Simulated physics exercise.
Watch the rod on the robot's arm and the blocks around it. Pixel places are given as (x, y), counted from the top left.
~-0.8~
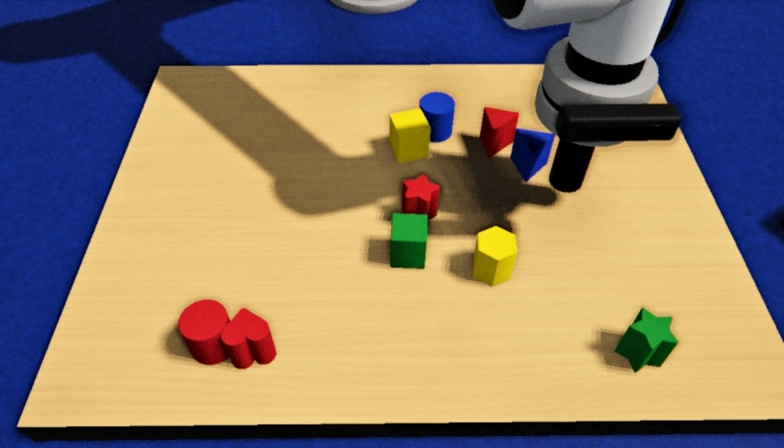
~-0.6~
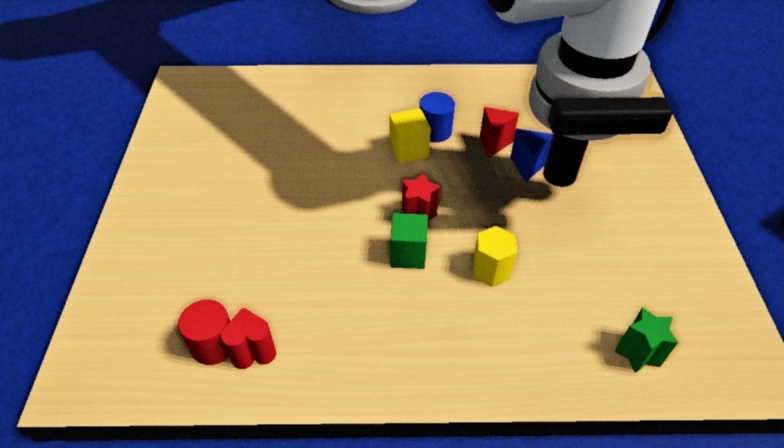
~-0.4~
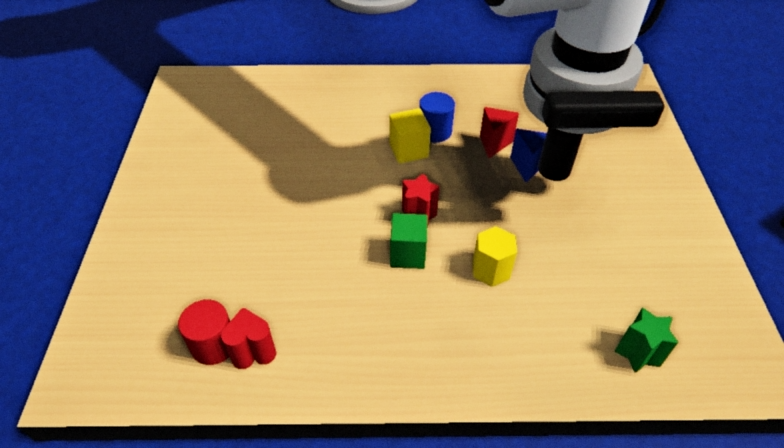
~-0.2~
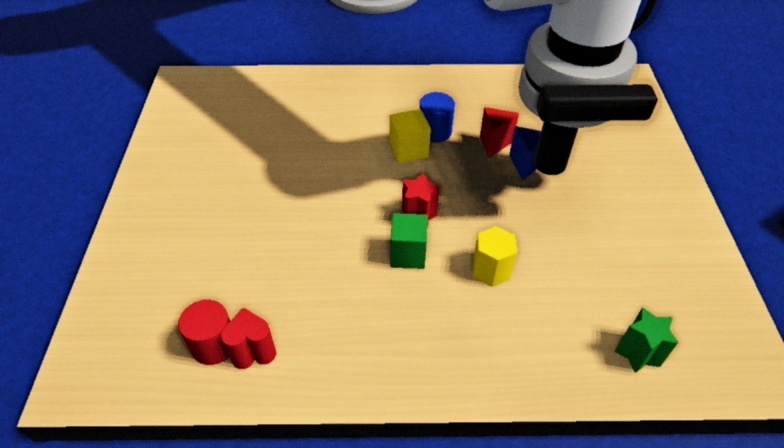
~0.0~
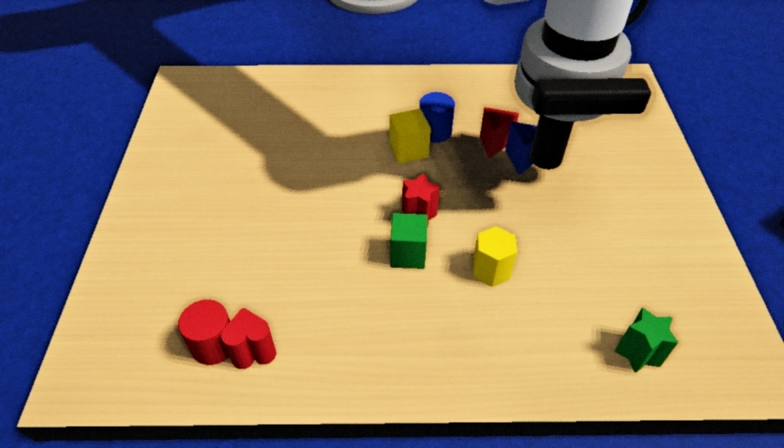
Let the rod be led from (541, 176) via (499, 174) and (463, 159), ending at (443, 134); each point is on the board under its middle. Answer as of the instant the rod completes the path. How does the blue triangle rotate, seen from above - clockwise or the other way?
Overhead view: Clockwise.
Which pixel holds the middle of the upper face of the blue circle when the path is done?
So, by the moment the path ends, you'll find the top centre of the blue circle at (423, 89).
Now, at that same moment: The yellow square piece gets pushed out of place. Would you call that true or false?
Answer: False.
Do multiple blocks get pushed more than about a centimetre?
That would be a yes.
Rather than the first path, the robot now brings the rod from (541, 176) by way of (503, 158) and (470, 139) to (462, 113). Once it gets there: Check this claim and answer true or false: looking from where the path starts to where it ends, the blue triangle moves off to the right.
True.
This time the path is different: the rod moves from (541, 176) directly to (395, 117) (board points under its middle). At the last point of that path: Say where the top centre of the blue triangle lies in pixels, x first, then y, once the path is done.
At (502, 108).
What follows on the original path. One third of the way, rod at (502, 157); red triangle at (498, 113), turned 15° anticlockwise; blue triangle at (514, 126), turned 50° clockwise.
Two thirds of the way, rod at (465, 141); red triangle at (497, 113); blue triangle at (513, 126), turned 55° clockwise.
At the end, rod at (444, 117); yellow square piece in place; blue circle at (423, 89); red triangle at (497, 113); blue triangle at (513, 126), turned 55° clockwise.
